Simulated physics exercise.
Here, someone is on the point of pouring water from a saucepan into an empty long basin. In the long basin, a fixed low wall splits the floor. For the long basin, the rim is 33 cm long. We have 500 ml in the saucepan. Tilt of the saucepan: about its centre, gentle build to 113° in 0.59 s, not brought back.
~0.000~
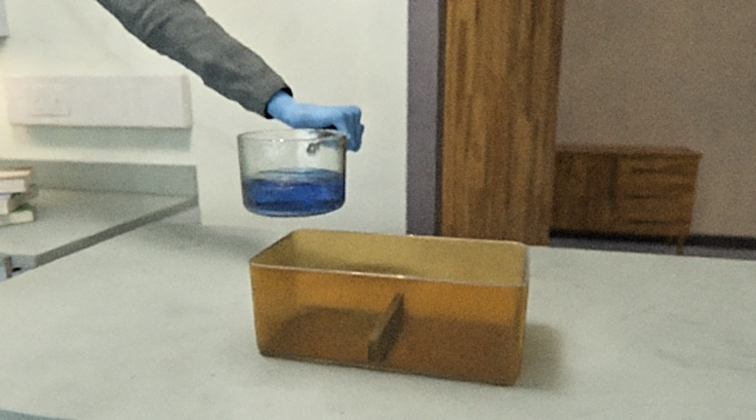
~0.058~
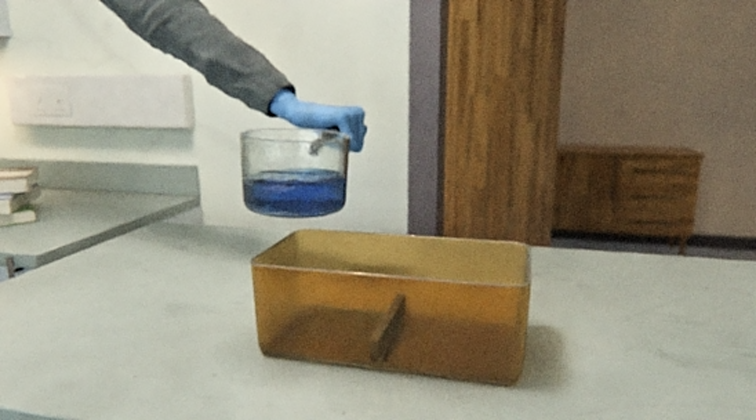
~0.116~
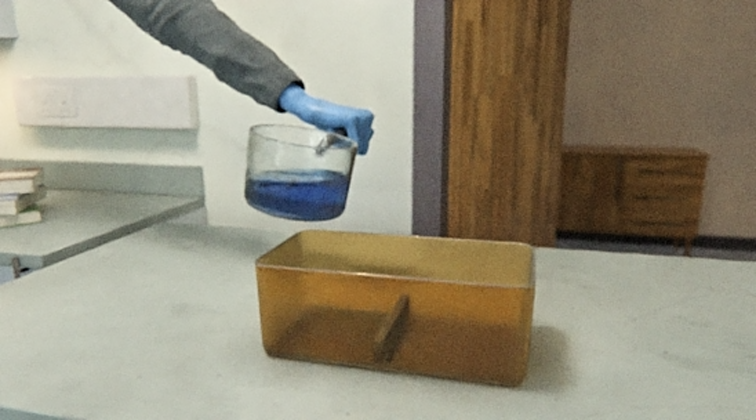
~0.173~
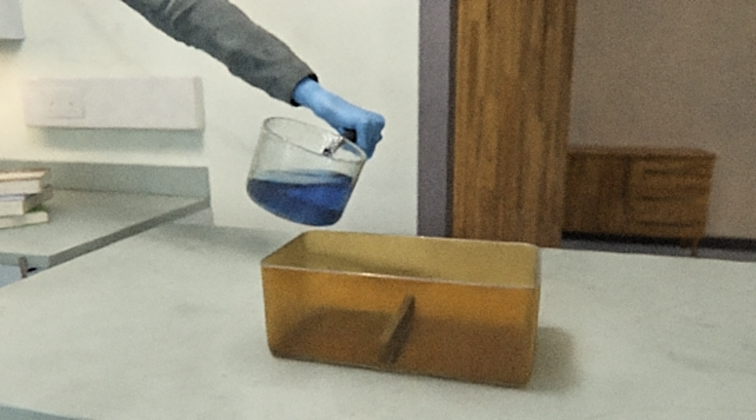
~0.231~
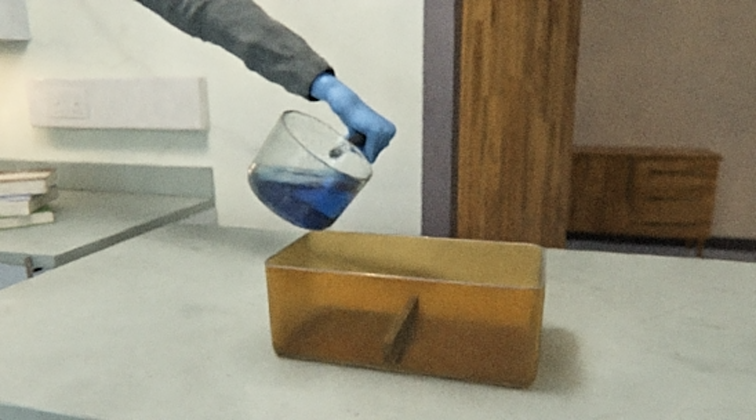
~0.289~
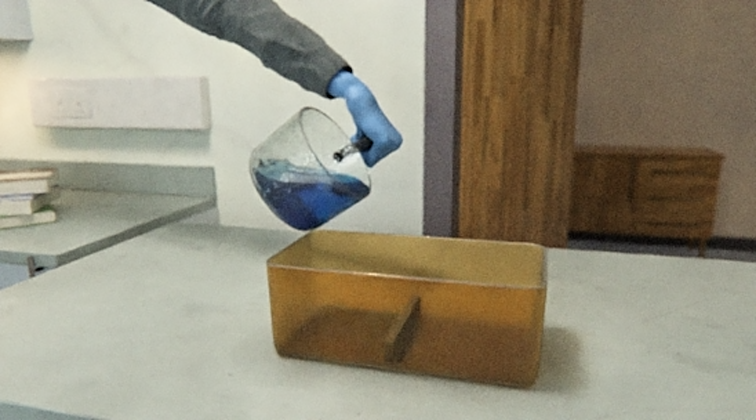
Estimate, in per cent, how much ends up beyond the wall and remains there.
Roughly 14 % ends up beyond the wall.
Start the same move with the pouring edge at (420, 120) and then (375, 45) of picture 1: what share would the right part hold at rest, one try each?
Near 85 in a hundred on the first go and near 85 in a hundred on the second.
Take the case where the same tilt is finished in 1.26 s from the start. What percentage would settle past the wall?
Then it comes to around 30 per cent.
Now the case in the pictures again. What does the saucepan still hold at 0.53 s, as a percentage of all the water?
Roughly 30 percent.
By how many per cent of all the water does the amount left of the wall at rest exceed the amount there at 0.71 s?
I'd put it at some 4 percent.
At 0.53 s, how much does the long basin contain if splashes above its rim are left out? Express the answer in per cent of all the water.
Fraction in basin: Approx. 50%.
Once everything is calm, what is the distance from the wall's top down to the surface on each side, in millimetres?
Left roughly 14 mm; right roughly 30 mm.
By 0.53 s the tilt is 110° and 30 per cent is still to pour, 47 is left of the wall and 3 right of it.
By 0.71 s the tilt is 113° and 6 per cent is still to pour, 76 is left of the wall and 8 right of it.
By 0.89 s the tilt is 113° and 0 per cent is still to pour, 81 is left of the wall and 13 right of it.
By 1.09 s the tilt is 113° and 0 per cent is still to pour, 80 is left of the wall and 14 right of it.
At rest 80 per cent lies left of the wall, 14 right of it and 5 outside.
